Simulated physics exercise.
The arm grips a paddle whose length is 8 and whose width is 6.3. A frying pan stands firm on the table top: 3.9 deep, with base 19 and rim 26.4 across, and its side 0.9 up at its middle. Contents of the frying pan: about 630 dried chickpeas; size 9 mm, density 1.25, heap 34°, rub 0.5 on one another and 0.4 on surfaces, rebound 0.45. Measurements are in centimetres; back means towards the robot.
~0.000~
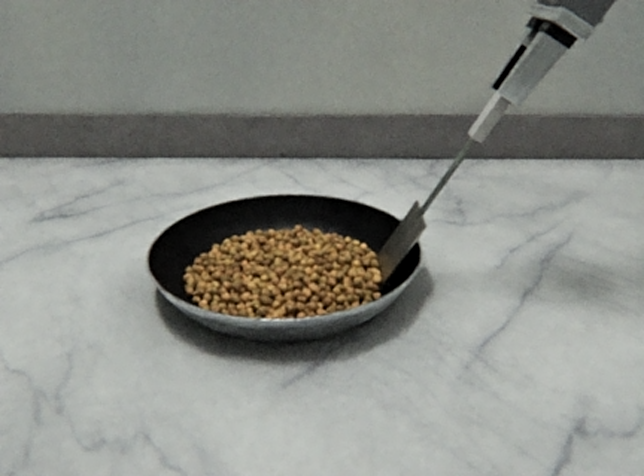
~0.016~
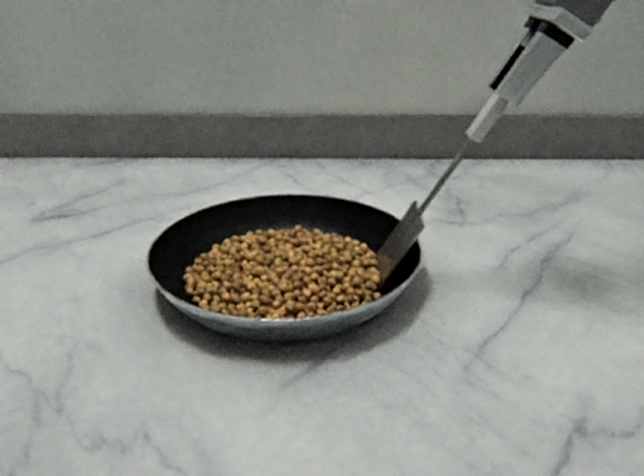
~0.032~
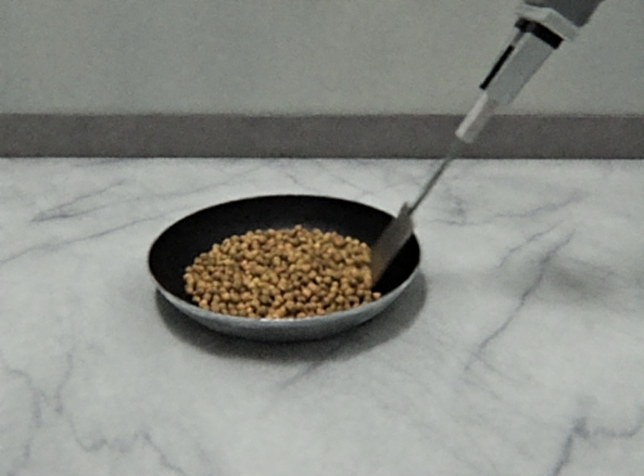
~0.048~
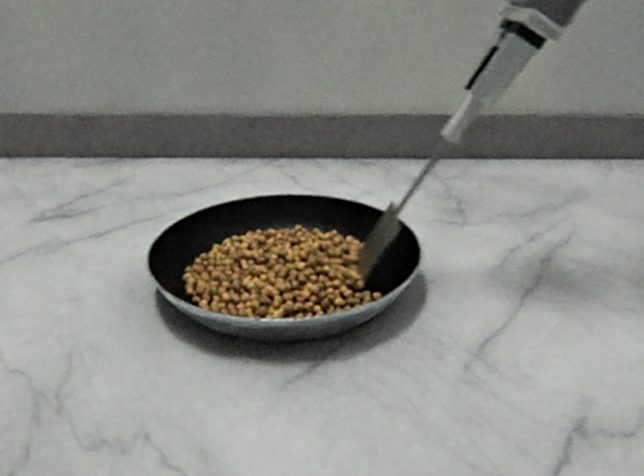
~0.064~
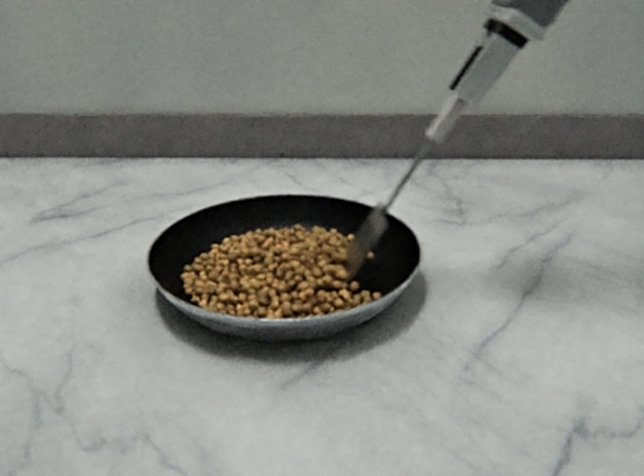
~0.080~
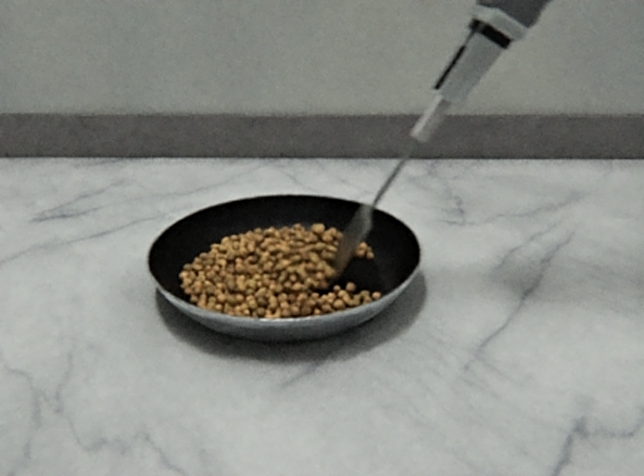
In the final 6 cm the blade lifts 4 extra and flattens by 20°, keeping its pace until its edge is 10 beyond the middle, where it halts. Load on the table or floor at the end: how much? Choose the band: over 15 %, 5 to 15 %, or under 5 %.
5 to 15 %.
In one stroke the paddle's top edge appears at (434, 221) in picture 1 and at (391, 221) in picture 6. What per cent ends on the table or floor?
Roughly 5 percent ends up there.
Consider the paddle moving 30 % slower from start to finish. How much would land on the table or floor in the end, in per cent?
5 per cent, roughly.
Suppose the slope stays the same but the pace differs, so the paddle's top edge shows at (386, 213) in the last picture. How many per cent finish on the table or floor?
That share would be some 5 percent.
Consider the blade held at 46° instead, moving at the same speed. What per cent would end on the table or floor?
Some 10 in a hundred.
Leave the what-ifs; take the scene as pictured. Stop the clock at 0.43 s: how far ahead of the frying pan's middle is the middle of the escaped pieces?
22 cm.
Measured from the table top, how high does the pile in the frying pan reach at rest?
Close to 4.0 centimetres high.
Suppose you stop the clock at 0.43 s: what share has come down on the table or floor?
It is near 8 percent.
After 0.14 s, sloping 60°, highest piece 5 above the table; 633 in the frying pan.
After 0.20 s, sloping 54°, highest piece 5 above the table; 633 in the frying pan.
After 0.43 s, sloping 40°, highest piece 4 above the table; 586 in the frying pan, 47 on the table or floor.
After 1.48 s, sloping 40°, highest piece 4 above the table; 586 in the frying pan, 47 on the table or floor.
At rest, 586 in the frying pan, 47 on the table or floor. That is 7 % on the table or floor.
